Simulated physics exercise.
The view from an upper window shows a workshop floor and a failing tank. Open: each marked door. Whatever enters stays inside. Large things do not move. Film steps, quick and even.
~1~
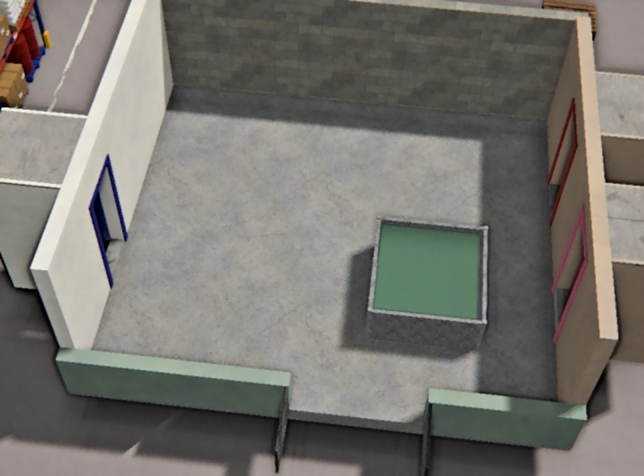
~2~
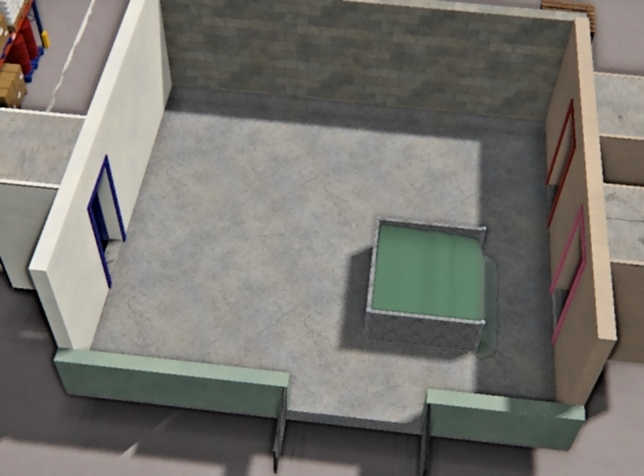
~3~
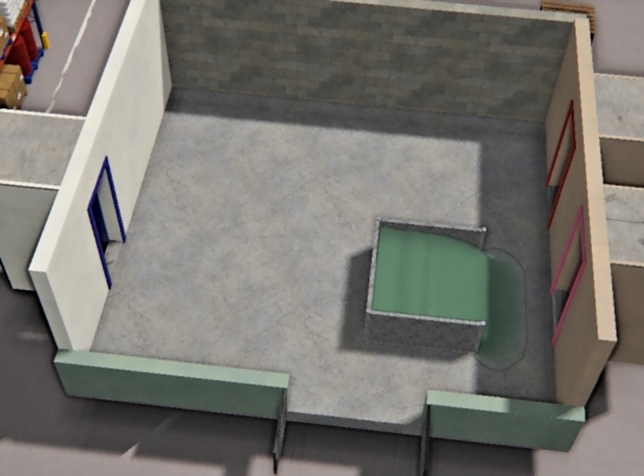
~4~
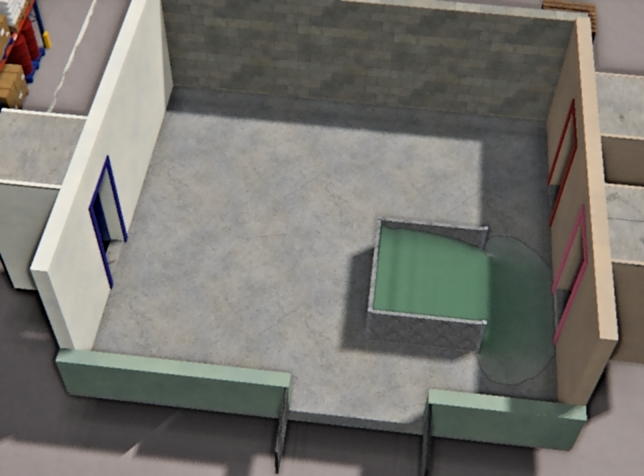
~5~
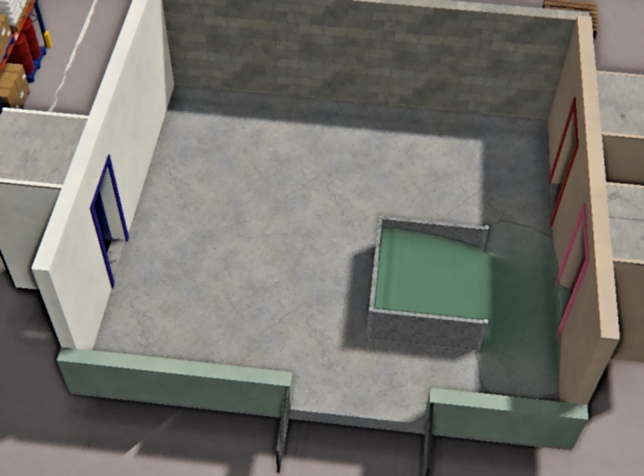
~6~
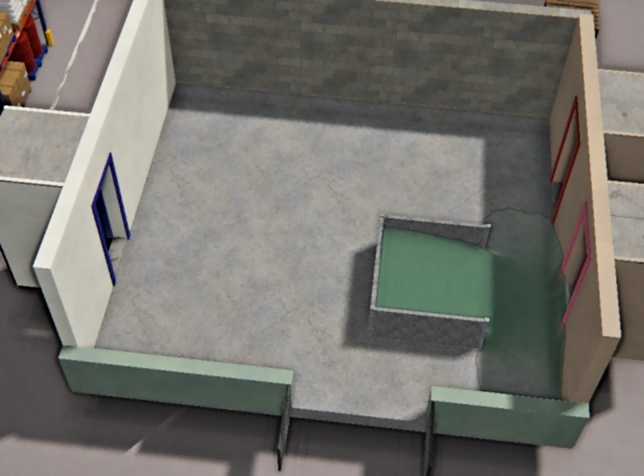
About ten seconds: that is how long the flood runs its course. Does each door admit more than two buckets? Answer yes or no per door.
Answers: The red door: Yes; the blue door: No; the pink door: Yes.
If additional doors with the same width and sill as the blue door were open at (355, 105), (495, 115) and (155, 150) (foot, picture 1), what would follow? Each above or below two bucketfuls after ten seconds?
Taken in sequence, they go: Not exceeded, exceeded, not exceeded.
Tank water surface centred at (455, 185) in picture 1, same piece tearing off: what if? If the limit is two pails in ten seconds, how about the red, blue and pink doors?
Note: Red door surpasses it; blue door does not reach it; pink door does not reach it.
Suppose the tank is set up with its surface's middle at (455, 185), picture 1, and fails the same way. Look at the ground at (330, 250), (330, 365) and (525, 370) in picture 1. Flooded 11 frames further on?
So, in the order given, I'd say unaffected, unaffected, soaked through.
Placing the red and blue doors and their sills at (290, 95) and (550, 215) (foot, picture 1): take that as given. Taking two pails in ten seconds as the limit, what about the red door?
Looks like the red one never reaches the limit.
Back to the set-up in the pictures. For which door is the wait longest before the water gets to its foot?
Door: The blue one.
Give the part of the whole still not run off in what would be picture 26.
Roughly 86 per cent.
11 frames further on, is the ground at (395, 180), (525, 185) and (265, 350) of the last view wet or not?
Taking them as listed, they are spared, waterlogged and spared.
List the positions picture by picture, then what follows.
In the first picture, the water tank at (429, 271) is whole and still.
In the second picture, water pours out at (477, 292) and has run to (479, 355).
In the third picture, the front is at (501, 365), out from the gap at (476, 295).
In the fourth picture, the front is at (529, 373), out from the gap at (478, 296).
In the fifth picture, water pours out at (479, 295) and has run to (557, 388).
In the sixth picture, water pours out at (480, 293) and has run to (552, 221).
A moment on, water covers 10 % of the floor; the red door under two buckets in, the blue door not reached, the pink door far over two buckets in.
Next, water covers 25 % of the floor; the red door under two buckets in, the blue door not reached, the pink door far over two buckets in.
Then, water covers 45 % of the floor; the red door over two buckets in, the blue door not reached, the pink door far over two buckets in.
Later, water covers 75 % of the floor; the red door over two buckets in, the blue door wet at the sill, nothing in, the pink door far over two buckets in.
In the end, water covers 90 % of the floor; the red door over two buckets in, the blue door wet at the sill, nothing in, the pink door far over two buckets in.
